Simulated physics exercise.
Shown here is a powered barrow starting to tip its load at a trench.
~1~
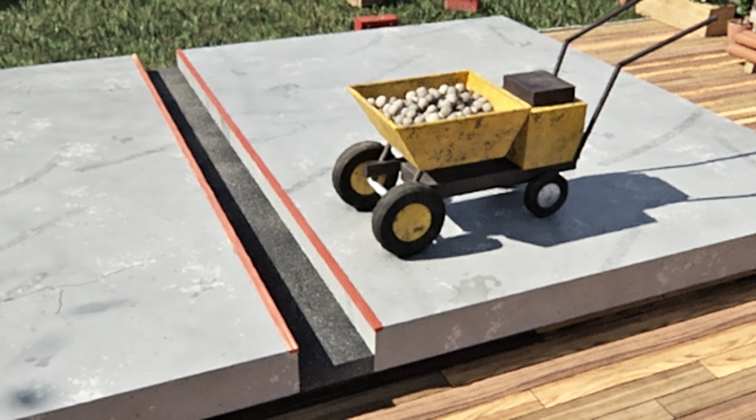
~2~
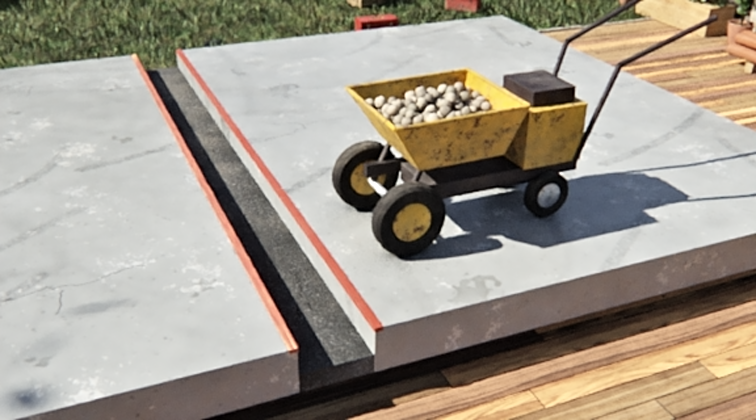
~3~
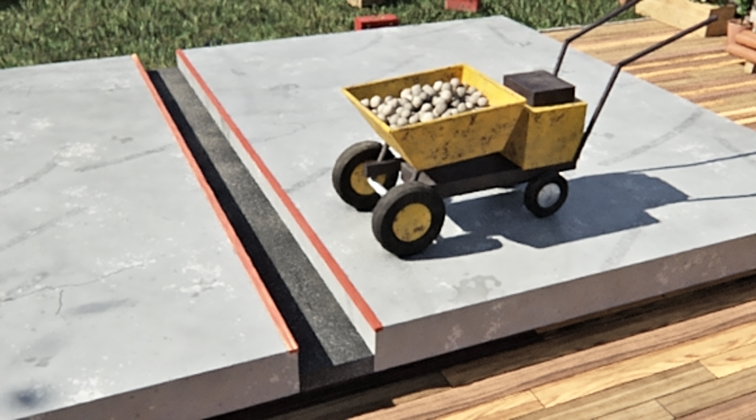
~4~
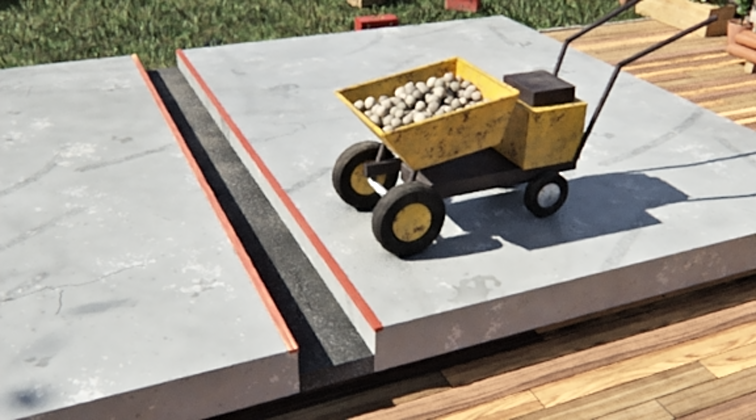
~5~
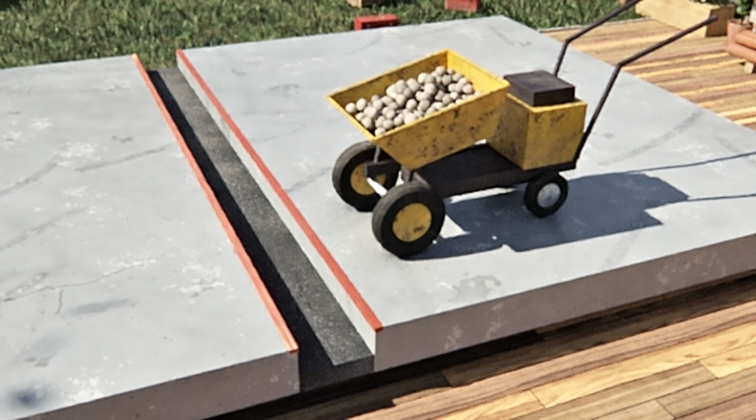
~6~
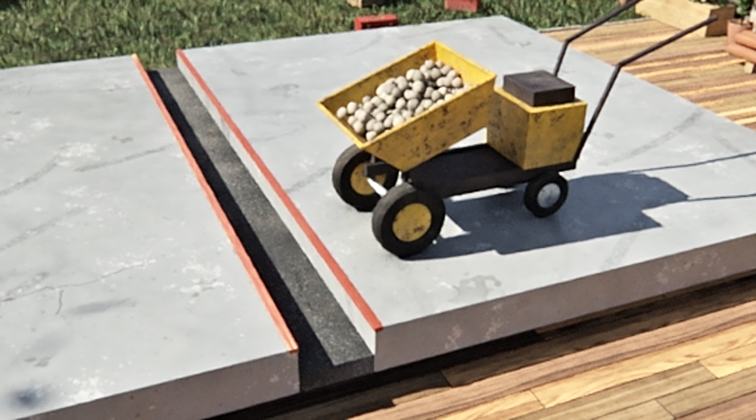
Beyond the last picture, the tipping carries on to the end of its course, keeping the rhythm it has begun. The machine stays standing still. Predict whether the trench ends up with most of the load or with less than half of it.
It ends up with most of the load.
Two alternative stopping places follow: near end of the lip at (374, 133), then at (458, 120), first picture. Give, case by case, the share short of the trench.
0 % then 30 %.
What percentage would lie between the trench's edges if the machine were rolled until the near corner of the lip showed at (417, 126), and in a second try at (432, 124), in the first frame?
First try: 90 per cent; second try: 100 per cent.
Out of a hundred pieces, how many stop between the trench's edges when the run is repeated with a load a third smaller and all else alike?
About 80 per cent.
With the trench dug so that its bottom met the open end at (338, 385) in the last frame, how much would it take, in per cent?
About 80 percent.
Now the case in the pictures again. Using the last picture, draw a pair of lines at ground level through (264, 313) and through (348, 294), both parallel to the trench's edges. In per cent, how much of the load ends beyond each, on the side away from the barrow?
About 20 and 100 per cent.
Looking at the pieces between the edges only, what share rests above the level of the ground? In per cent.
I'd estimate around 10 %.
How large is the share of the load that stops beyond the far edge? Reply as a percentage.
Close to 25 per cent.
Soon, skip tipped steeply; all in the skip.
A while on, skip tipped right over; about two thirds in the skip; about a quarter in or heaped over the trench; a small part beyond it; a small part falling.
Towards the end, skip tipped right over; a small part in the skip; about two thirds in or heaped over the trench; about a quarter beyond it.
Finally, skip tipped right over; most in or heaped over the trench; about a quarter beyond it.
